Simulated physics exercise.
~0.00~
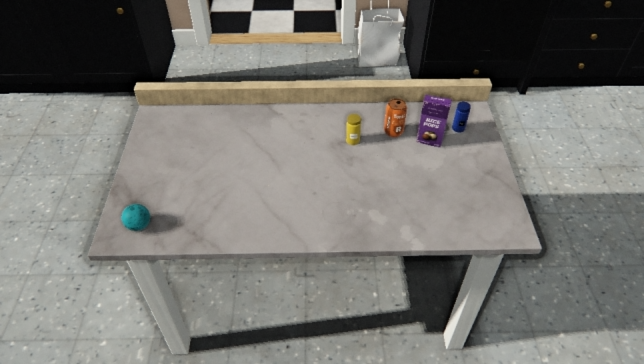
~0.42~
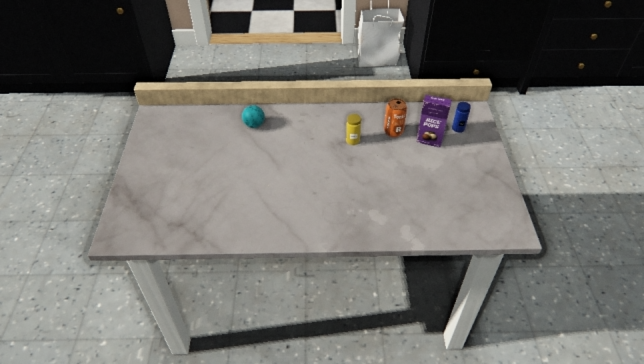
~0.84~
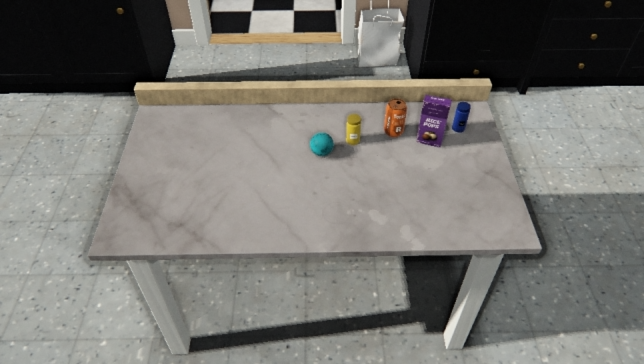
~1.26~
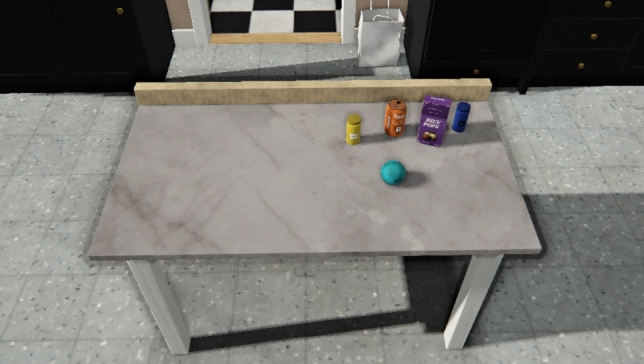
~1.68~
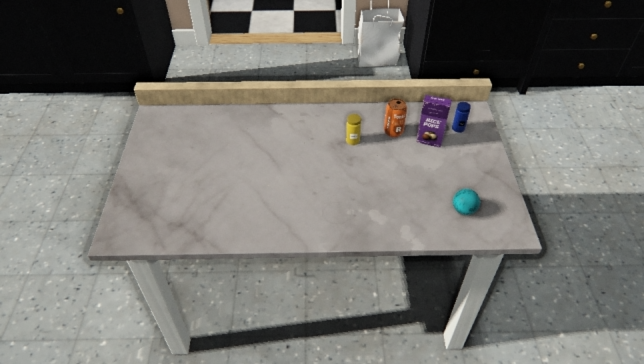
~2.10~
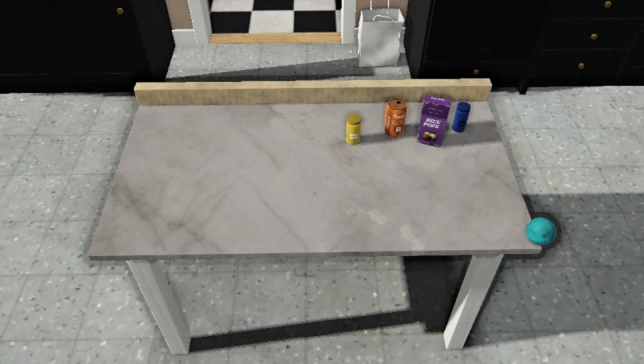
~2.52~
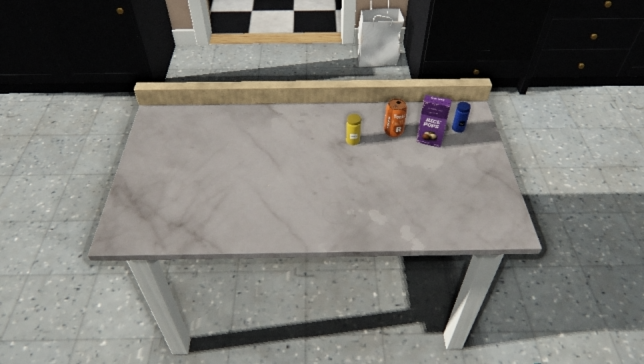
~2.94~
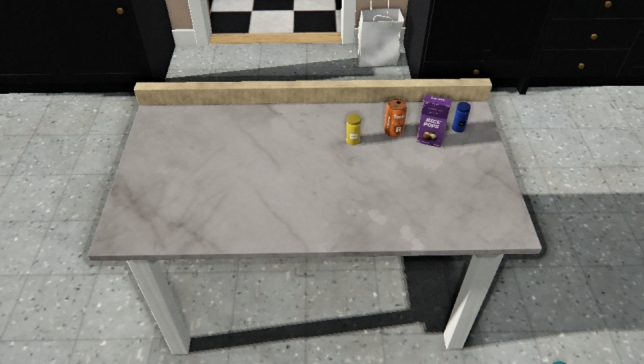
Marble-topped table with a turquoise ball rebounding off the back strip, missing the standing containers and dropping off the right side.
